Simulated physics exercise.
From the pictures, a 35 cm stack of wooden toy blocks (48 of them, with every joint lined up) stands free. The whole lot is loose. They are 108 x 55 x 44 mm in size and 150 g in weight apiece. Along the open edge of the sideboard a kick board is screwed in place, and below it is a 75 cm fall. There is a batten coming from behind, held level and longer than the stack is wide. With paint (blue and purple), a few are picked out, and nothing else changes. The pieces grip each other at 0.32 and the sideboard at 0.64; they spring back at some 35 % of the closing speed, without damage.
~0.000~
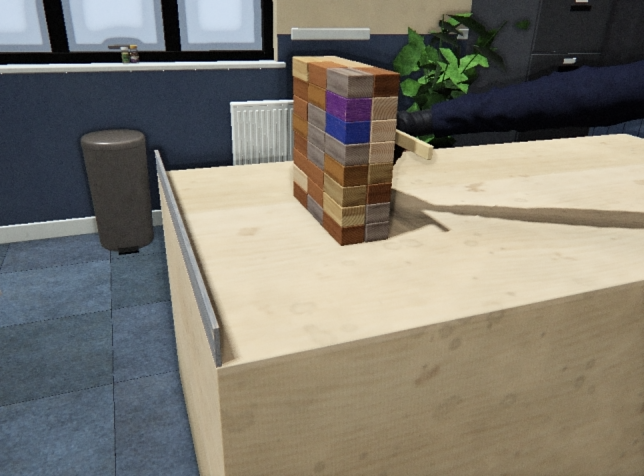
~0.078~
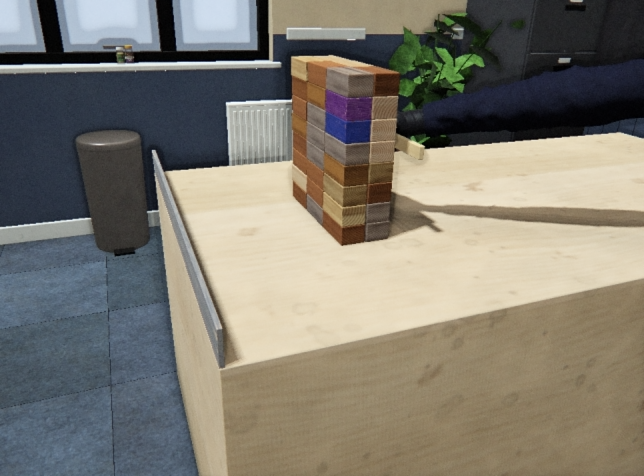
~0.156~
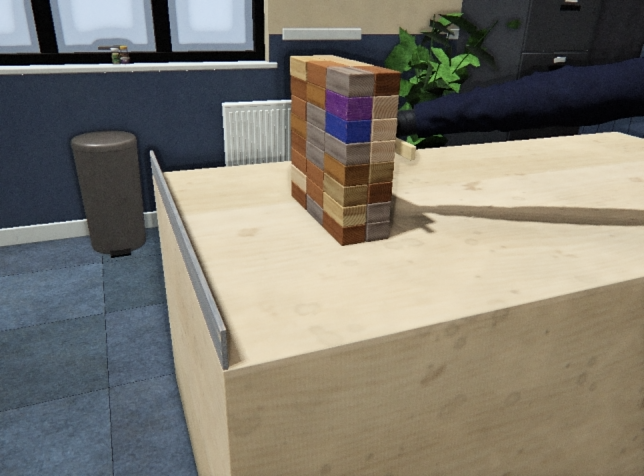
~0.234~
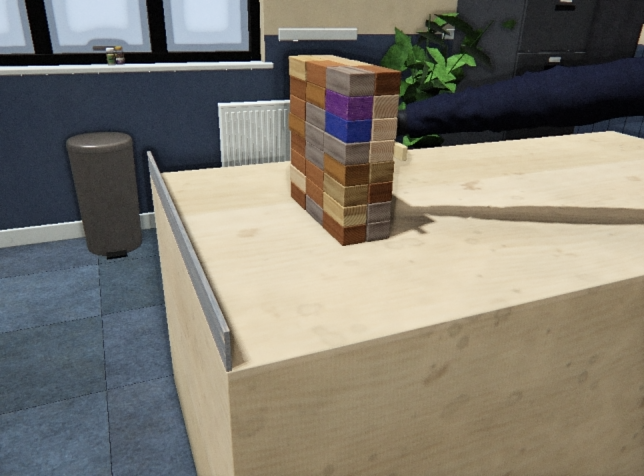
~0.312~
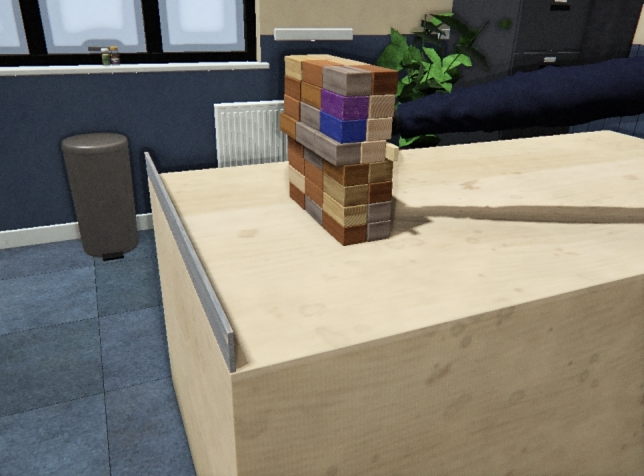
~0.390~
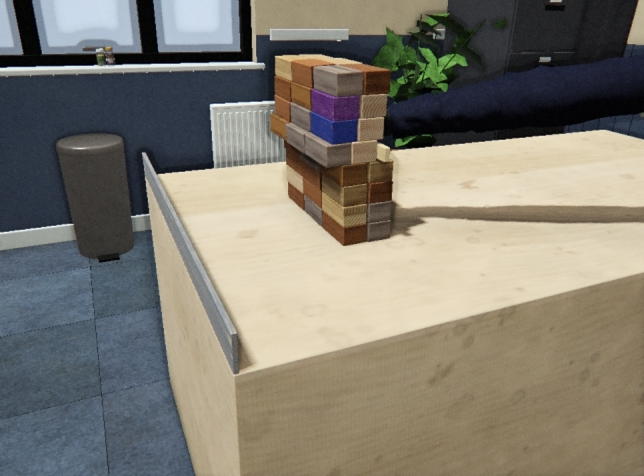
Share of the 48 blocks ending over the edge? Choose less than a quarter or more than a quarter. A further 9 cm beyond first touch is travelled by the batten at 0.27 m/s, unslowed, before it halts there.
It works out to under a quarter of the lot.
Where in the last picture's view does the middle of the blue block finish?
About pixel (227, 242).
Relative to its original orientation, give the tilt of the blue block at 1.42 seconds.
90°.
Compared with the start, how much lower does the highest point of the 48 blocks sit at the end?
The top ends up some 18 cm lower.
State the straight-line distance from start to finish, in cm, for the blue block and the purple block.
Blue ends up 34 cm away; purple ends up 40 cm away.
After 0.58 s, none of the 48 blocks over the edge, 39 disturbed; purple block leaning 26°, 16 mm lower; blue block leaning 26°.
After 0.80 s, none of the 48 blocks over the edge, 39 disturbed; blue block on its side; purple block on its side.
After 1.42 s, 7 of the 48 blocks over the edge; blue block on its side; purple block on its side.
By the end (2.1 s), 7 of the 48 blocks over the edge; purple block on its side; blue block on its side. That is 15 per cent. As the last picture would show them, middles, purple block near (198, 246), blue block near (227, 242).
